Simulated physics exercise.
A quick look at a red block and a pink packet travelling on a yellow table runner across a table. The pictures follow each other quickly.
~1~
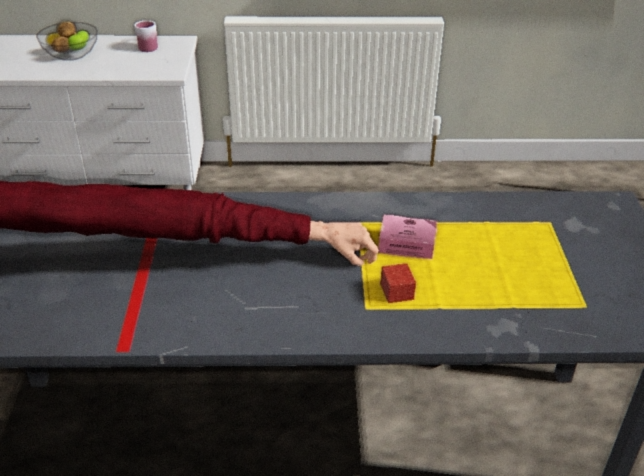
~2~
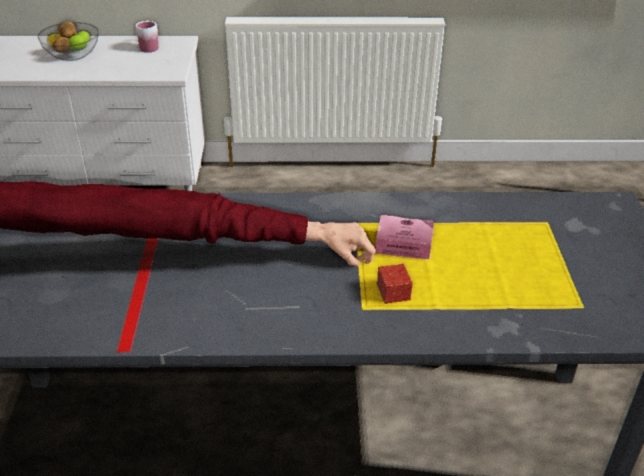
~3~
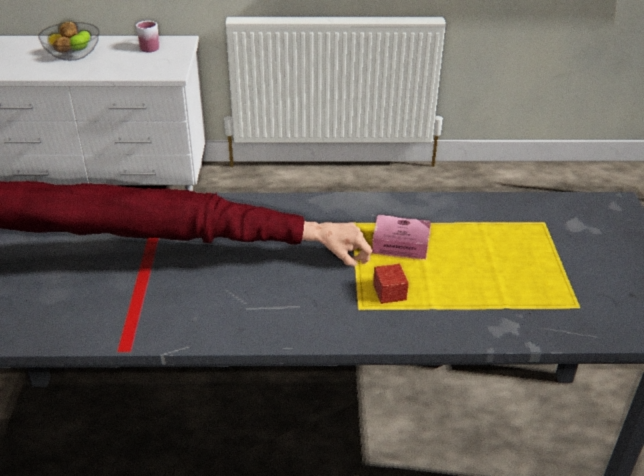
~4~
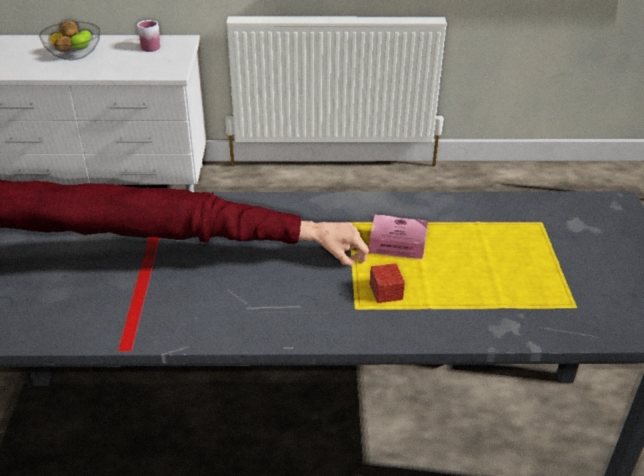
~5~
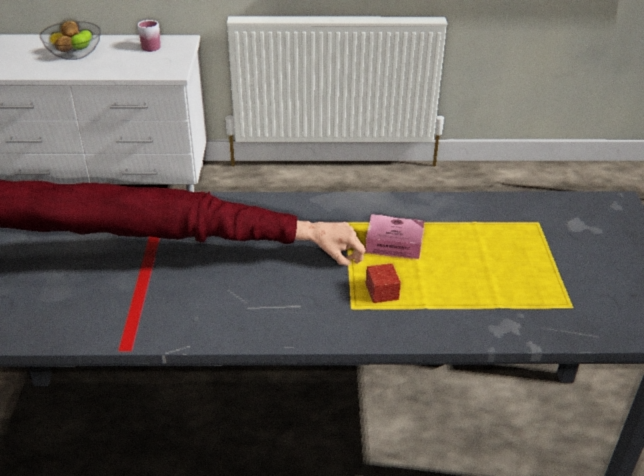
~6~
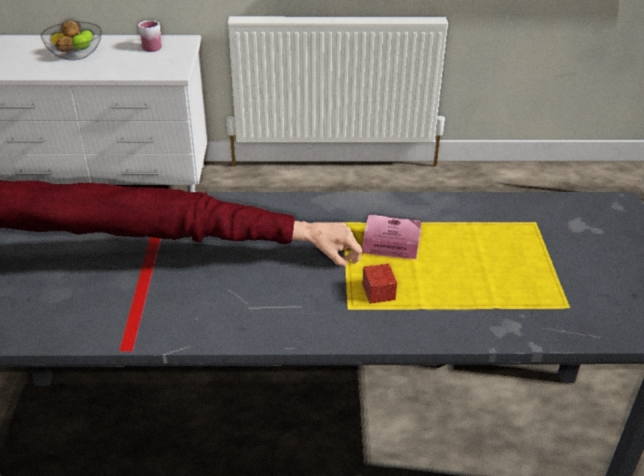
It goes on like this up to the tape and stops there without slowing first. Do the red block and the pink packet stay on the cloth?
As it turns out, the red block keeps its seat and the pink packet stays on the cloth.
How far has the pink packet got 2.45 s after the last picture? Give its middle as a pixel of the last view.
Near (205, 237).
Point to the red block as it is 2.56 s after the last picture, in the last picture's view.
Close to (165, 284).
Then, 2.45 s on from there, hem at the tape; red block on the cloth near (170, 284); pink packet on the cloth near (205, 237).
Then, 2.56 s on from there, hem at the tape; red block on the cloth near (166, 284); pink packet on the cloth near (201, 237).
In the end, hem at the tape; red block on the cloth near (166, 284); pink packet on the cloth near (201, 237). The red block stays on the cloth and the pink packet remains aboard.
